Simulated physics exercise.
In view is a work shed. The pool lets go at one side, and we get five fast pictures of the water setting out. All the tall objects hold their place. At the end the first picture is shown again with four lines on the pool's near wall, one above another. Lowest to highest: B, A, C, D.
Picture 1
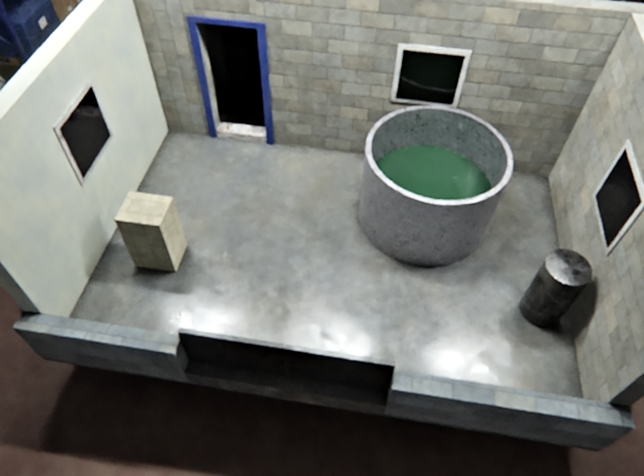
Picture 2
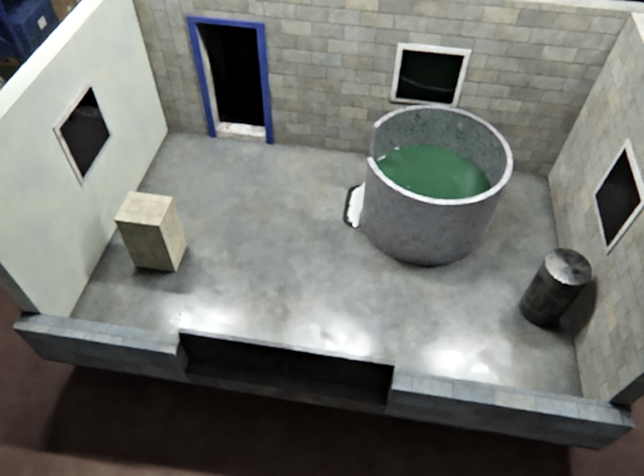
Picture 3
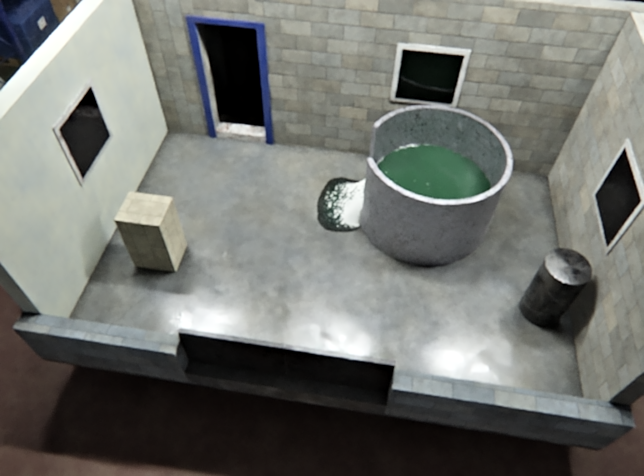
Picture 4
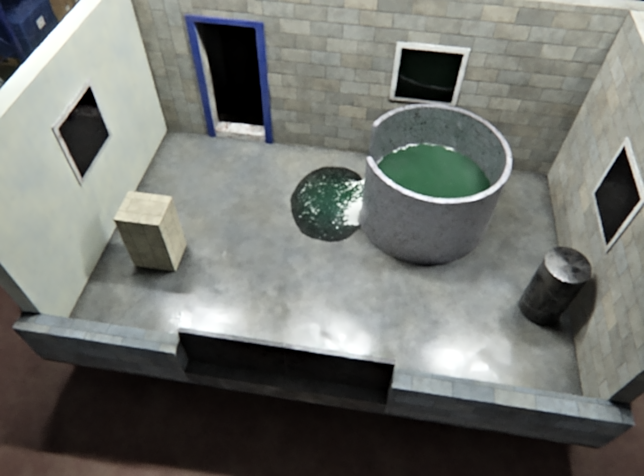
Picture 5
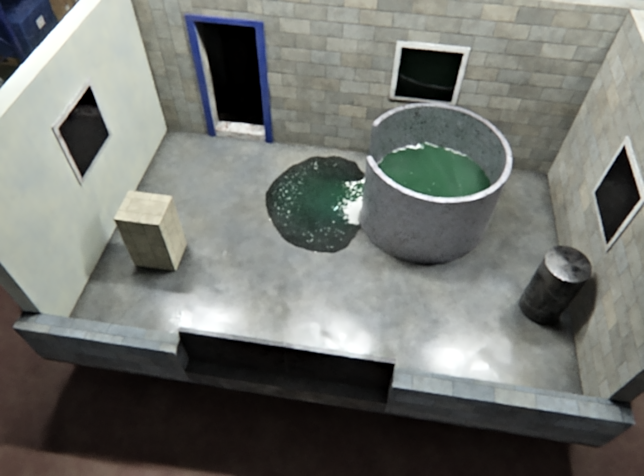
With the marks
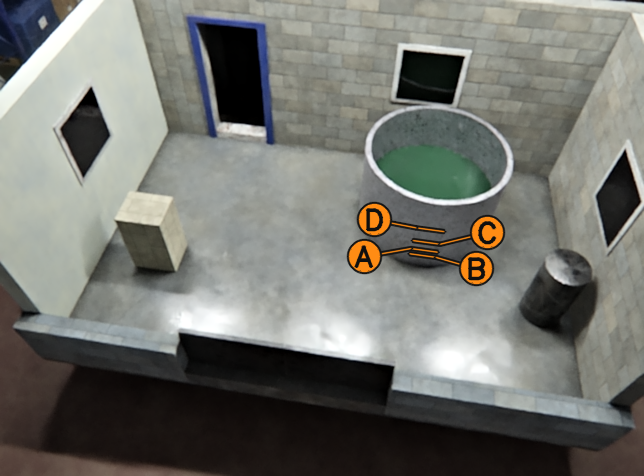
The footage shows a work shed with a round grey pool of green water, a pale block and a dark drum; water emerges from the pool's left side and spreads leftward across the floor in a widening green puddle.
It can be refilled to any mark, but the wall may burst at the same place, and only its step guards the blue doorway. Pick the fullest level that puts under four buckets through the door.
The answer is line D.
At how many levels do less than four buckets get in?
All of them.
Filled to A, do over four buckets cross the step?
No, not at all.
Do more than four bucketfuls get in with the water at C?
No, not at all.
In orange, A at (424, 250); B at (422, 255); C at (426, 242); D at (430, 229); from the bottom up B, A, C, D.
Choosing A, nothing gets over.
Choosing B, nothing gets over.
Choosing C, nothing gets over.
Choosing D, a bucket or two gets in.
